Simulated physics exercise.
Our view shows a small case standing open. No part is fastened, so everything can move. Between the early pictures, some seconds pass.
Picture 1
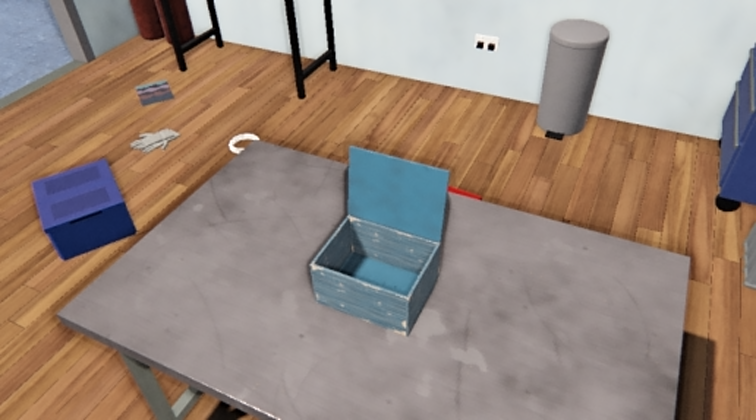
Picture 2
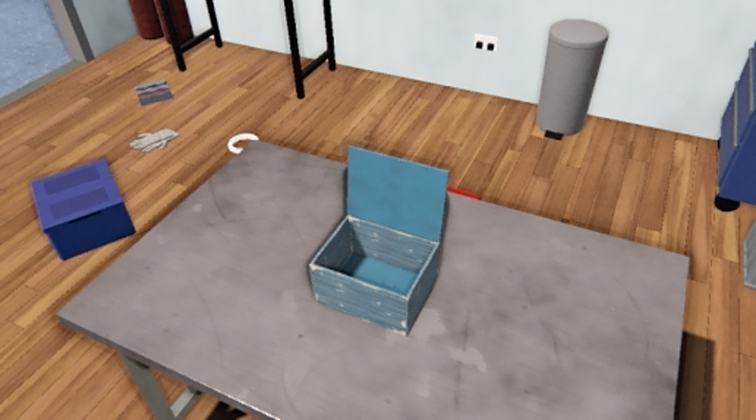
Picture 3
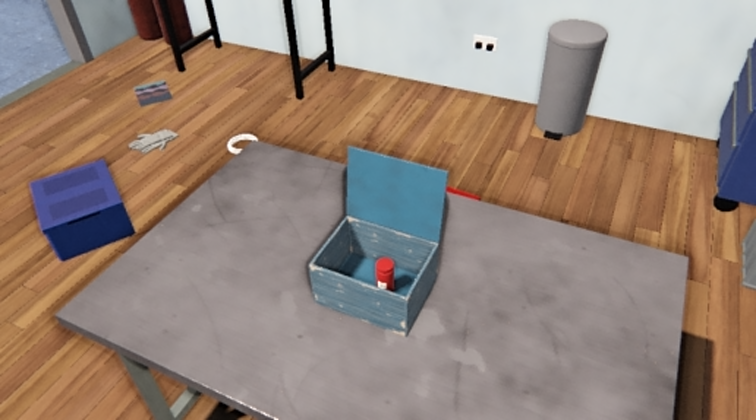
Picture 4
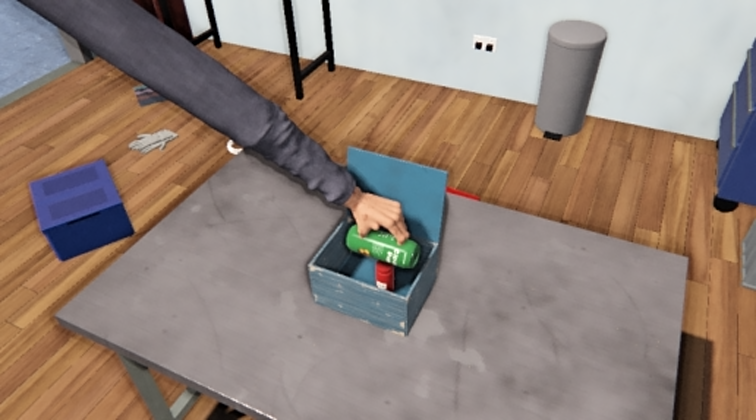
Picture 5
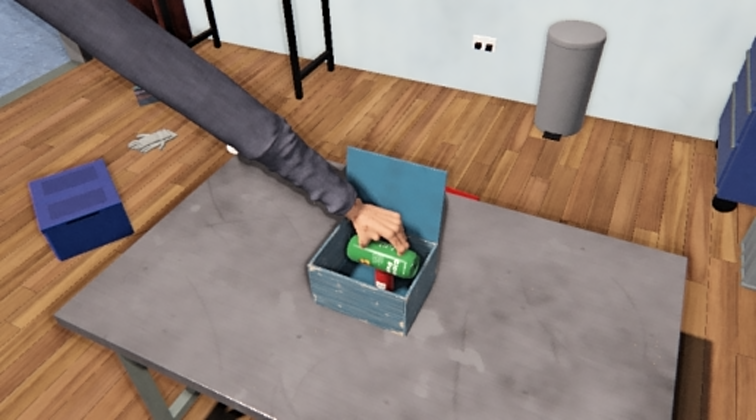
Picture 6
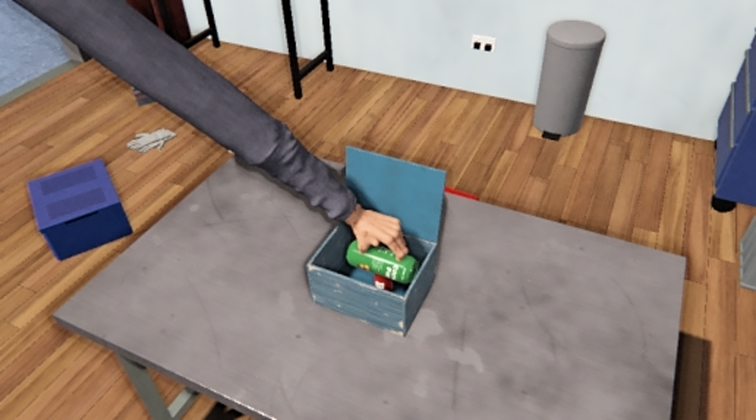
In an open blue box, a red shaker appears, then a hand lowers a green can.
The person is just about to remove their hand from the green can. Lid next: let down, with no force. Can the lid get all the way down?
The lid reaches the rim.
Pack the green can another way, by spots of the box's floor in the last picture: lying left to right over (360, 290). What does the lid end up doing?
Note: It lowers fully.
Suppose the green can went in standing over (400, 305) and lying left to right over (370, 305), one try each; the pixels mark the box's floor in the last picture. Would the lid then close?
In the first case it stays ajar; in the second case it sits on the rim.
Then, 0.80 s later than the last frame, lid starting down; green can moved well along near (375, 300).
Then, 1.60 s later than the last frame, lid 57° above the rim; green can moved well along near (375, 300).
Then, 1.90 s later than the last frame, lid 17° above the rim; green can moved well along near (375, 300).
When it is over, lid shut; moved from the start, green can; red shaker as before. End places, in pixels of the last picture, green can near (375, 300).
